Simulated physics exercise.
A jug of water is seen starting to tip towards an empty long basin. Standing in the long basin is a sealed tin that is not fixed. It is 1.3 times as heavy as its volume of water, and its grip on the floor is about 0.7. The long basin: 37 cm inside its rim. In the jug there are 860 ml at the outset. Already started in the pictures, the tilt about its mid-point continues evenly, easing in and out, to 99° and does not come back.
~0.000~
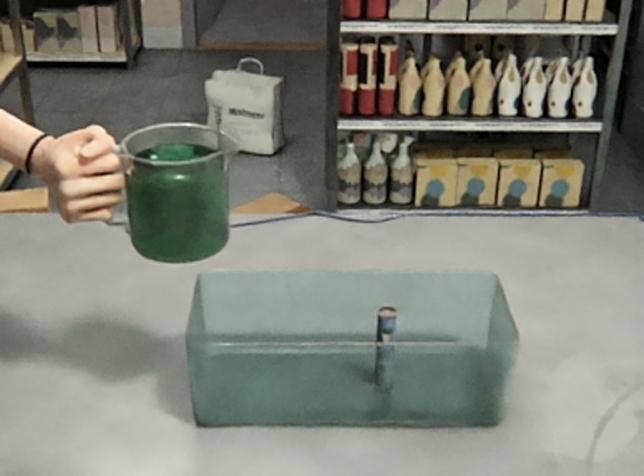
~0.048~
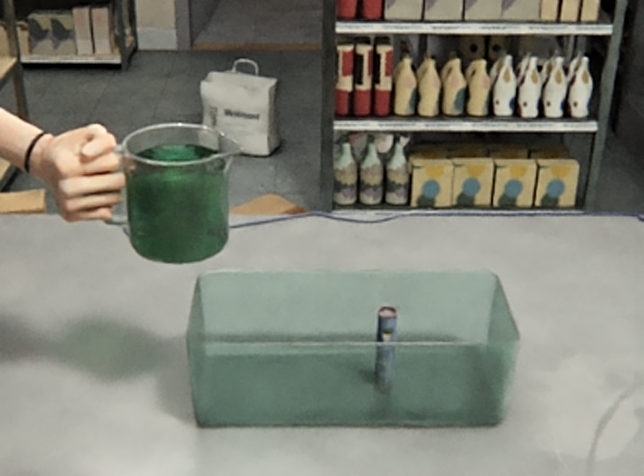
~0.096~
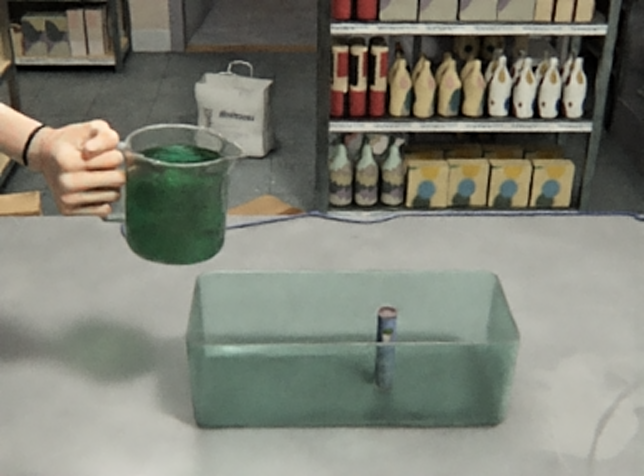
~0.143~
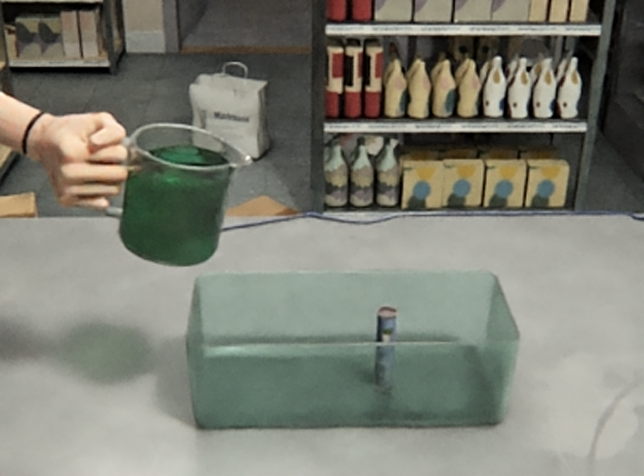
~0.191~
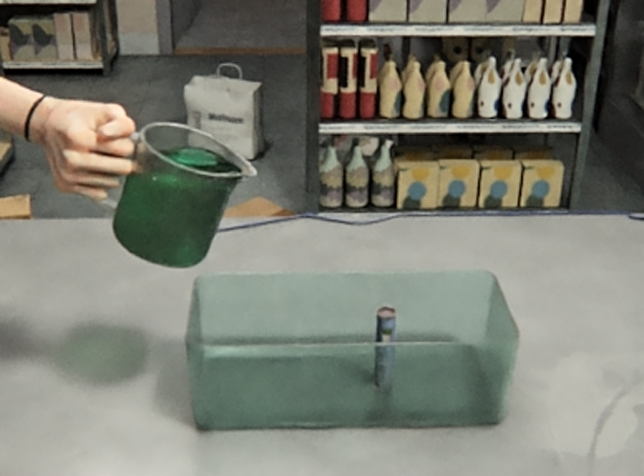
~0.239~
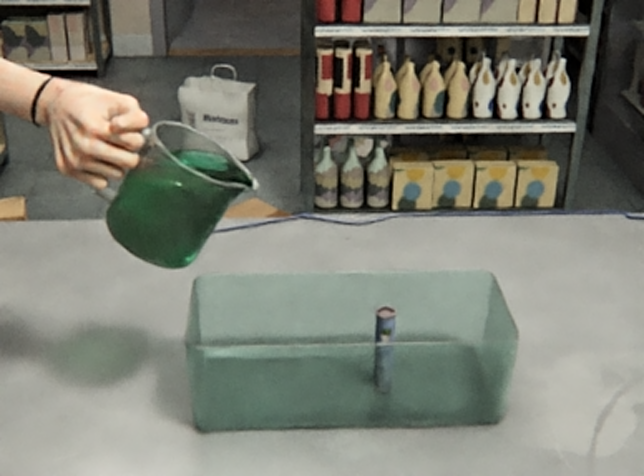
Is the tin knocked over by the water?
It holds.
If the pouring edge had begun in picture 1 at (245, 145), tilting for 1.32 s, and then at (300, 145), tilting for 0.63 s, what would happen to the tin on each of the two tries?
First it remains upright; then it topples.
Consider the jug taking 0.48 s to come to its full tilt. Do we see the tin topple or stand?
Then it holds its balance.
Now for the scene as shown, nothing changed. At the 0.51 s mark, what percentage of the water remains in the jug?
About 62 percent.
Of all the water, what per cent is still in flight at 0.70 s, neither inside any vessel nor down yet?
Near 18 percent.
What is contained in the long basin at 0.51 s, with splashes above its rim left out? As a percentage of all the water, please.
At that time the basin holds about 12 per cent of the liquid.
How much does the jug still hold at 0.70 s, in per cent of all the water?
About 20 per cent.
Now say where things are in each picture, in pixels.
In the first picture, it leans 0°; its right rim is at (243, 145); the water meets the walls at (128, 159) and (226, 160); the long basin's rim runs from (193, 305) to (508, 306); the tin's top is at (387, 315).
In the second picture, it leans 1°; its right rim is at (244, 147); the water meets the walls at (129, 160) and (227, 161).
In the third picture, it leans 6°; its right rim is at (247, 152); the water meets the walls at (130, 160) and (229, 163).
In the fourth picture, it leans 12°; its right rim is at (252, 160); the water meets the walls at (131, 162) and (235, 165).
In the fifth picture, it leans 21°; its right rim is at (256, 172); the water meets the walls at (131, 172) and (242, 169).
In the sixth picture, it leans 31°; its right rim is at (259, 186); the water meets the walls at (124, 184) and (246, 174).
Then, 0.51 s in, the tilt is 90° and 62 per cent is still to pour; the tin stands where it began.
Then, 0.70 s in, the tilt is 99° and 21 per cent is still to pour; the tin stands where it began.
Then, 0.91 s in, the tilt is 99° and 6 per cent is still to pour; the tin stands where it began.
Then, 1.13 s in, the tilt is 99° and 1 per cent is still to pour; the tin stands where it began.
Finally, the tin stands where it began.
